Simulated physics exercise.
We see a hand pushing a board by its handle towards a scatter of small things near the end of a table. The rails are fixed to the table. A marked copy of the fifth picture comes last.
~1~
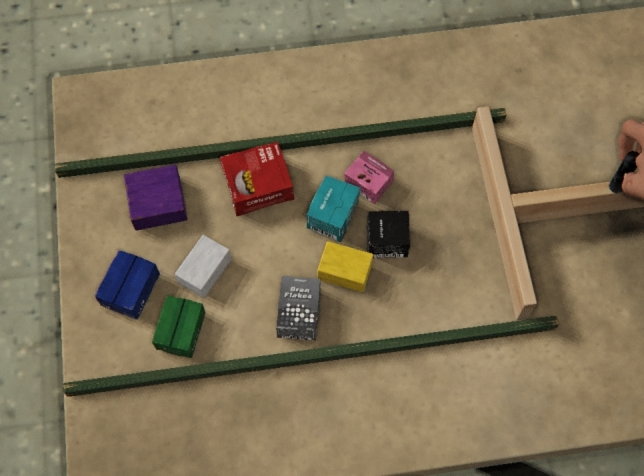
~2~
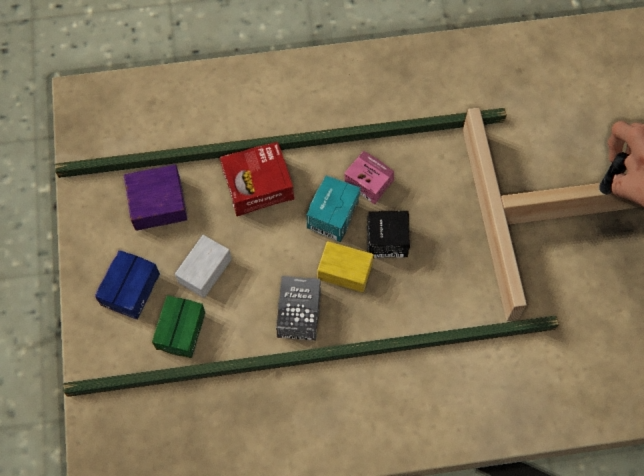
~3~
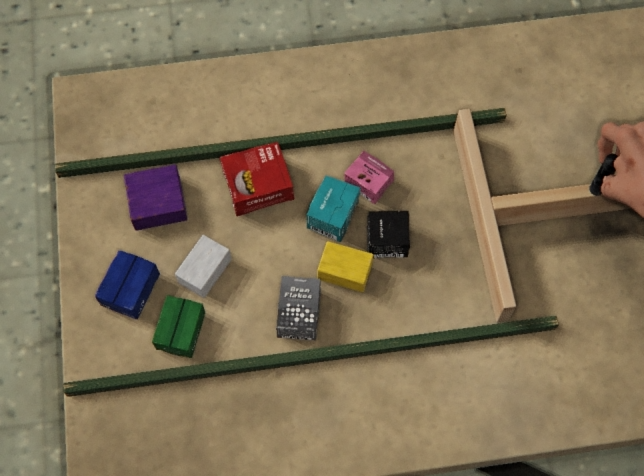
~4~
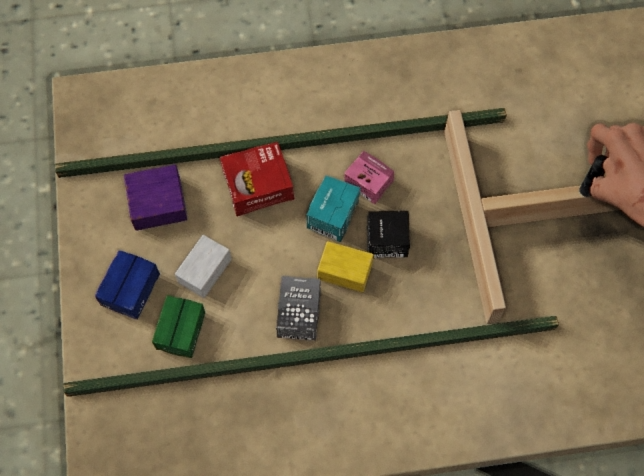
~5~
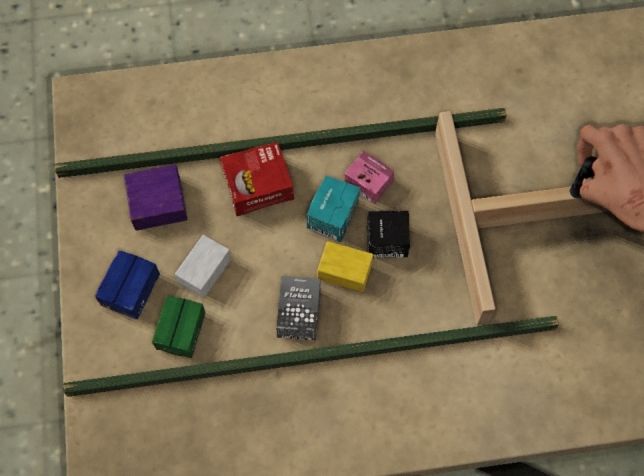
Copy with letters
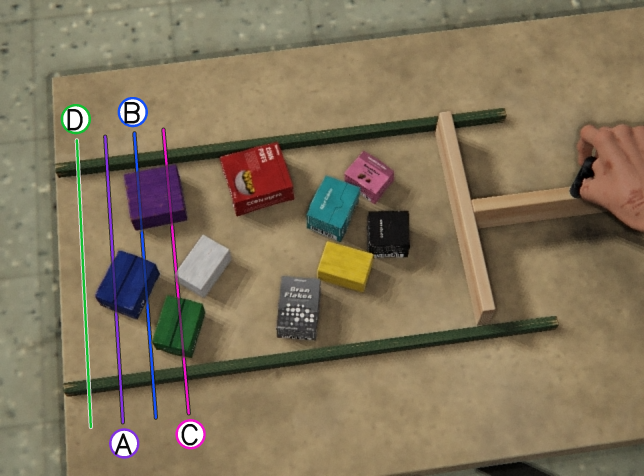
The clip shows a hand gripping the handle of a wooden board and sliding it slowly left between two green rails on a table, while the scattered colourful boxes and blocks to its left stay still and untouched.
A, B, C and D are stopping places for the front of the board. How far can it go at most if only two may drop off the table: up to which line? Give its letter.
No farther than B.
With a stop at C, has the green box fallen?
No.
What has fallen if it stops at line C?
The purple block.
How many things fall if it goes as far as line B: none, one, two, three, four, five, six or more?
Two.
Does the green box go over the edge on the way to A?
Yes.
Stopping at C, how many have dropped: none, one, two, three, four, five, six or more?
By then, one.
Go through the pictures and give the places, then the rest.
In the first picture, black box (388, 234); green box (180, 327); purple block (156, 198).
In the second picture, board (497, 203); yellow block (345, 267).
In the third picture, board (486, 204); grey packet (298, 308).
In the fourth picture, board (476, 205); turquoise packet (333, 209).
In the fifth picture, board (467, 206); white block (203, 267); black box (388, 234); green box (180, 327).
On the marked copy, A at (114, 271); B at (144, 267); C at (175, 263); D at (83, 275).
Taking B. A third of the way, board (351, 221); grey packet (288, 320); pink packet (309, 169).
Two thirds of the way, board (234, 237); purple block (101, 204); red packet (158, 183).
When it is over, board (143, 248); purple block over the edge; blue box over the edge; two fallen.
As for the rest, A drops five; C is within the limit but short; D drops seven.
